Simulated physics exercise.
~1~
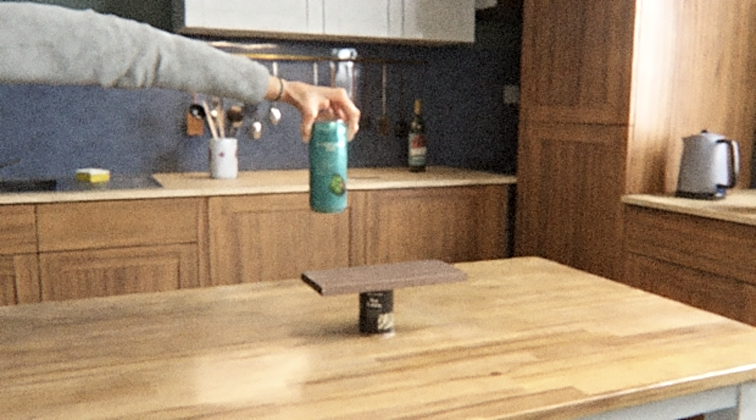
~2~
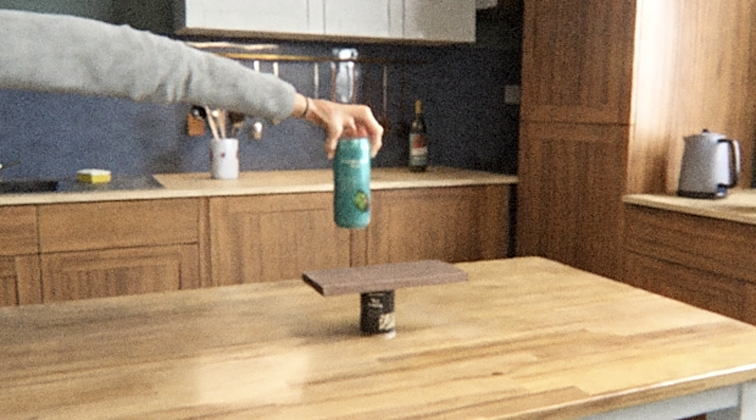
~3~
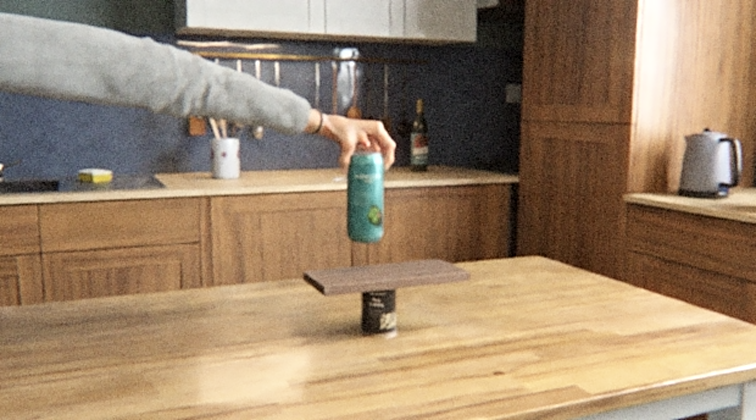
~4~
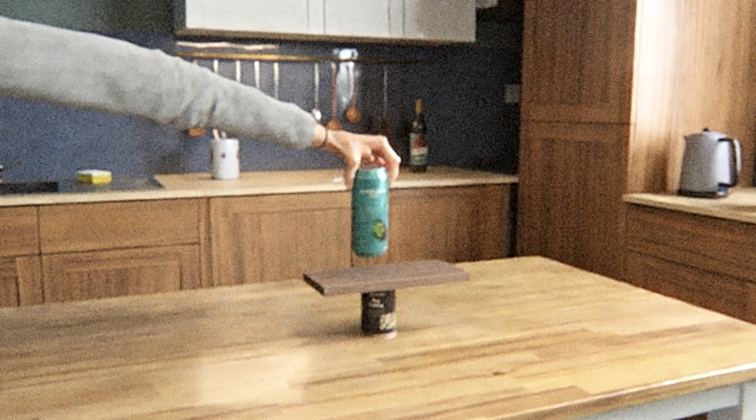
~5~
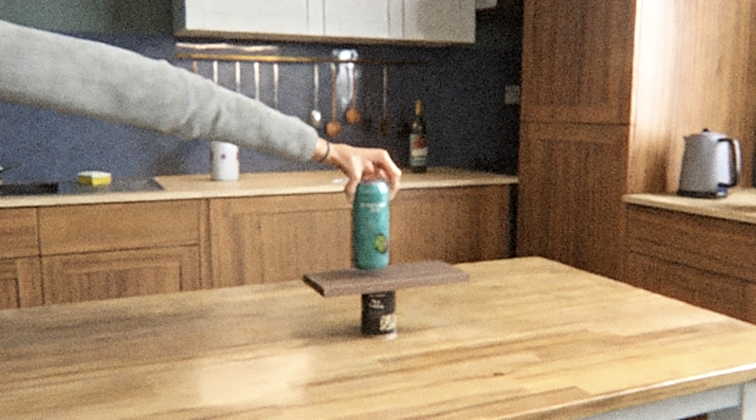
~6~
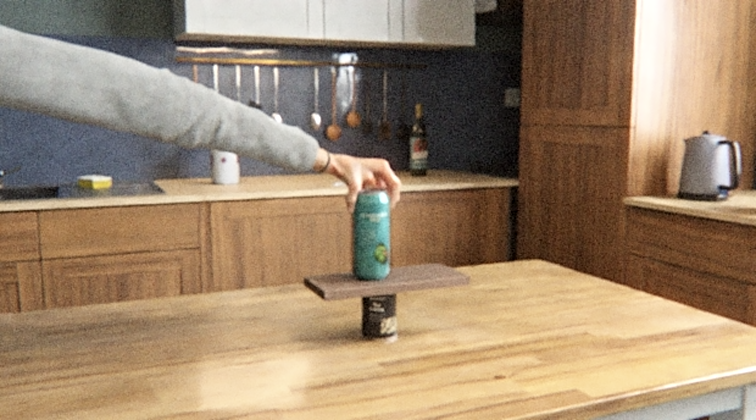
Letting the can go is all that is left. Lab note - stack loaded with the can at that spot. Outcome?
My guess is the stack will be secure.
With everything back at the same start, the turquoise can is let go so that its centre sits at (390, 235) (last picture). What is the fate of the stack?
Stands.
Then, 0.20 s on from there, no change.
Then, 0.40 s on from there, turquoise can resting near (371, 236).
In the end, all 3 unmoved. At the end, from the last picture's camera, turquoise can near (371, 236). The stack stays up.
